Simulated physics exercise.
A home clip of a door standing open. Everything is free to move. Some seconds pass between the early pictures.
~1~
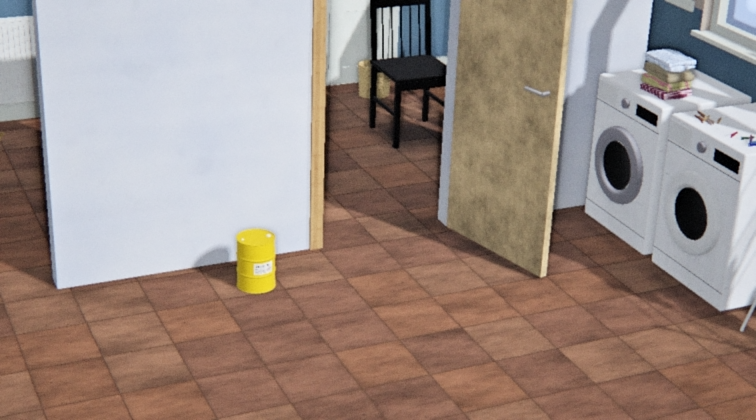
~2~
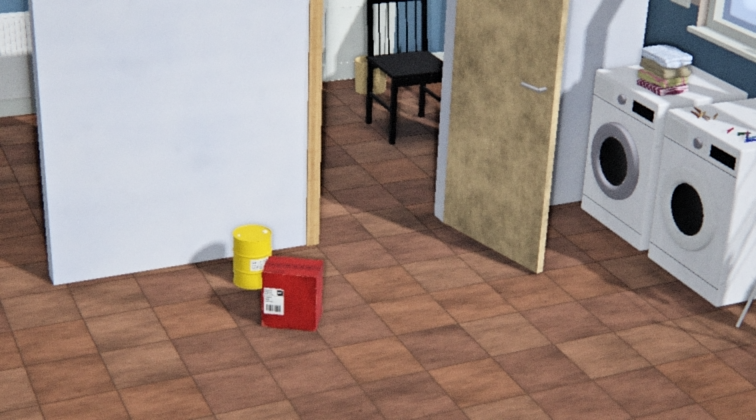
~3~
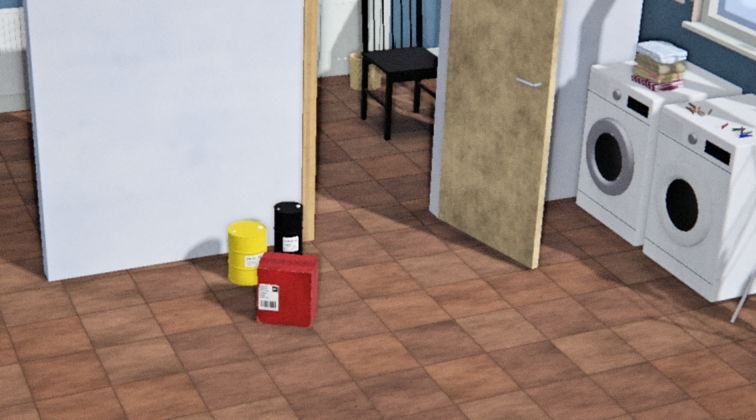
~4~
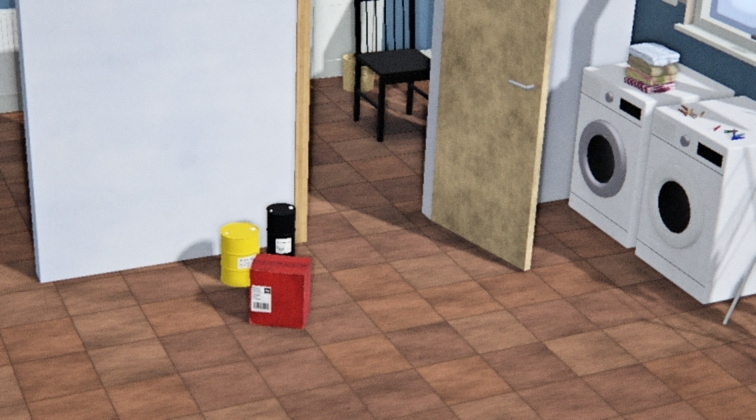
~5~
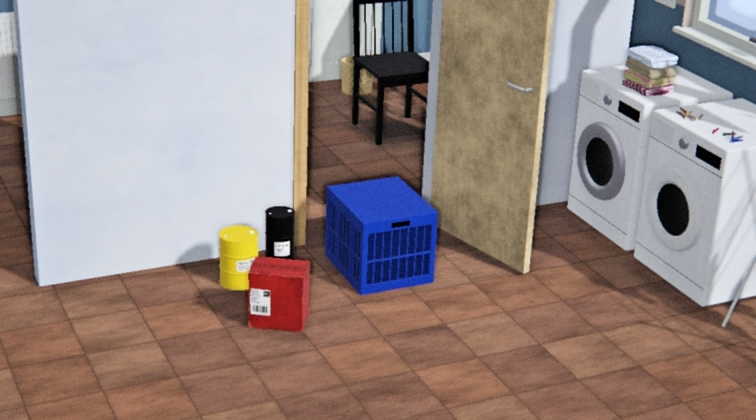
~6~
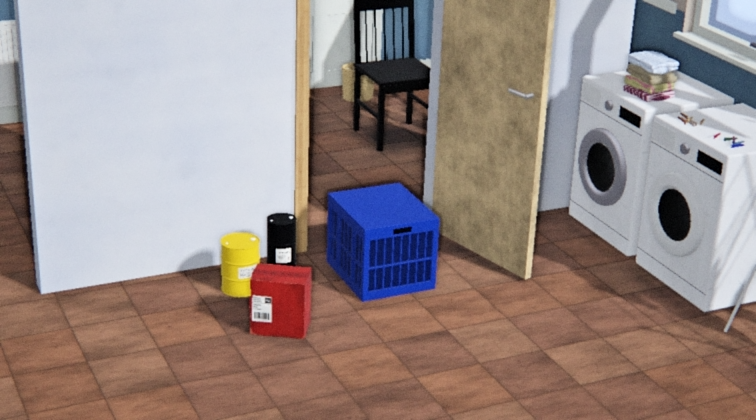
In this clip, a door stands open near two white washing machines as a red box, a black canister and then a blue crate appear in turn beside a yellow canister, while the view shifts slightly and the door stays still.
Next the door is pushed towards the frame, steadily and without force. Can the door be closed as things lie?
Here the door jams.
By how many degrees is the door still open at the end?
About 65°.
Then, 0.40 s past the last view, open by 96°.
Then, 0.60 s past the last view, open by 85°.
Then, 0.80 s past the last view, open by 73°.
Then, 1.00 s past the last view, open by 65°.
Finally, open by 64°; all 4 still in place. Final places as the last picture's camera would see them, blue chest near (379, 240).
